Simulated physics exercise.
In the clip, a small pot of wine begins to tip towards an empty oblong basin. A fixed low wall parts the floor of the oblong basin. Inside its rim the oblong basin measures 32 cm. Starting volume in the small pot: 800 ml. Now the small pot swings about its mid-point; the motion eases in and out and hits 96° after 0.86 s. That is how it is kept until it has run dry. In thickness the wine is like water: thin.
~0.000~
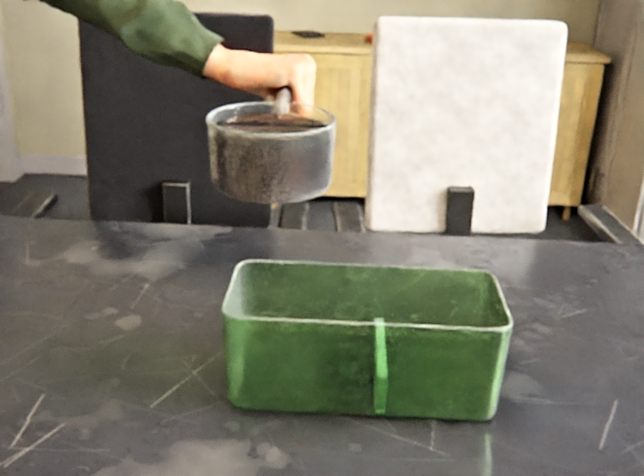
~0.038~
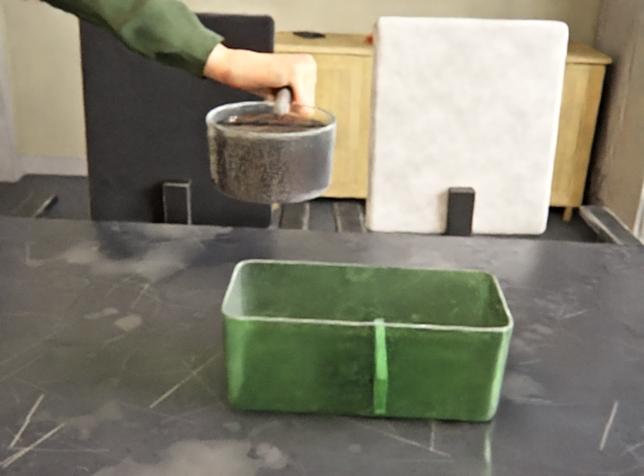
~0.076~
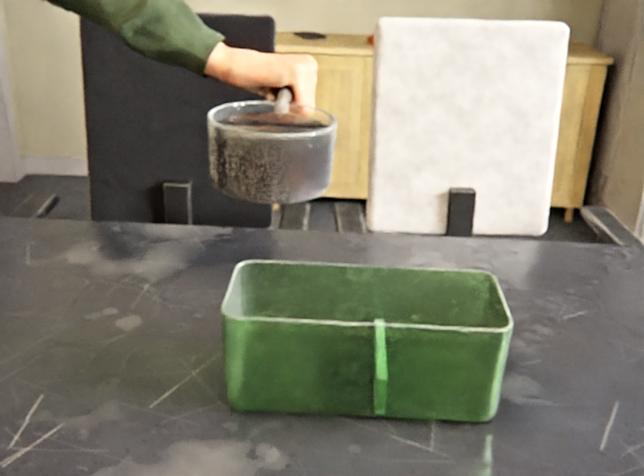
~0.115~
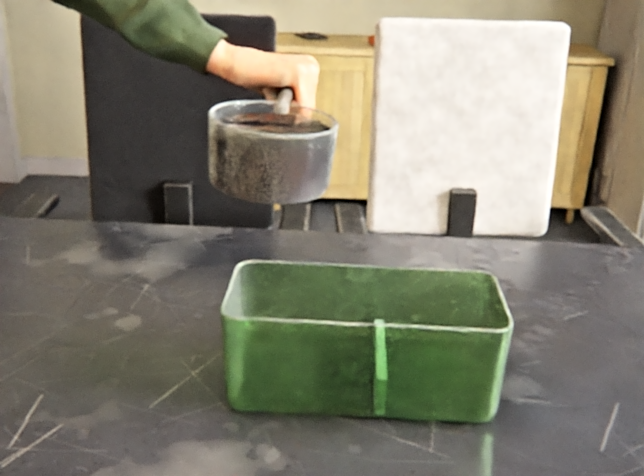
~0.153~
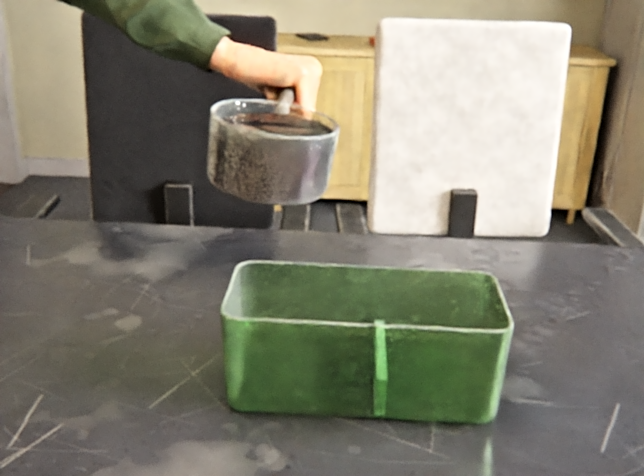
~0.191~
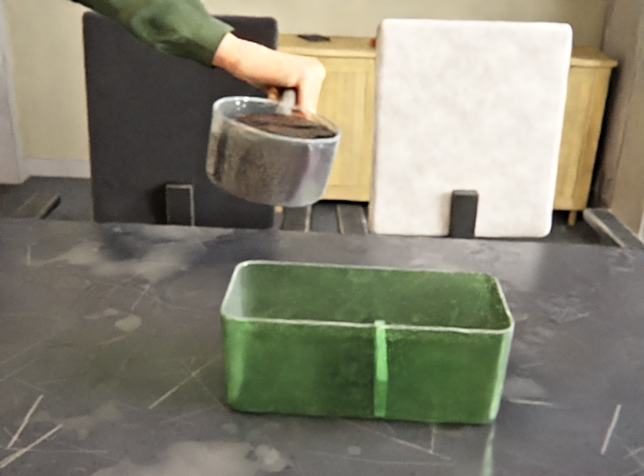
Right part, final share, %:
66 %.
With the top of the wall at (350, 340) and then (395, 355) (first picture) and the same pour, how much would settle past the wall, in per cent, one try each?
90 then 50 %.
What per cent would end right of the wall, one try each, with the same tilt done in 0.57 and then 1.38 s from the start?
Near 55 in a hundred on the first go and near 65 in a hundred on the second.
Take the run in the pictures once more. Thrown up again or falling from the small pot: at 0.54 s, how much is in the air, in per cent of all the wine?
Around 34 in a hundred.
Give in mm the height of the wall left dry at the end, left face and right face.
Measured: Left around 38 mm, right around 18 mm.
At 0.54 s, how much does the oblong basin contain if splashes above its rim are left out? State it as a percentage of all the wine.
The basin holds roughly 6 in a hundred parts at that moment.
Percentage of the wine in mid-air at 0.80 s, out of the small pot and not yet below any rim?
Estimate: About 16 in a hundred.
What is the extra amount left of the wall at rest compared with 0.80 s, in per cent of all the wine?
Some 24 per cent.
Then, 0.54 s in, the tilt is 67° and 60 per cent is still to pour, 2 is left of the wall and 4 right of it.
Then, 0.80 s in, the tilt is 95° and 14 per cent is still to pour, 10 is left of the wall and 59 right of it.
Then, 1.07 s in, the tilt is 96° and 3 per cent is still to pour, 28 is left of the wall and 65 right of it.
Then, 1.36 s in, the tilt is 96° and 1 per cent is still to pour, 33 is left of the wall and 65 right of it.
Finally, 34 per cent lies left of the wall, 66 right of it and 1 outside.
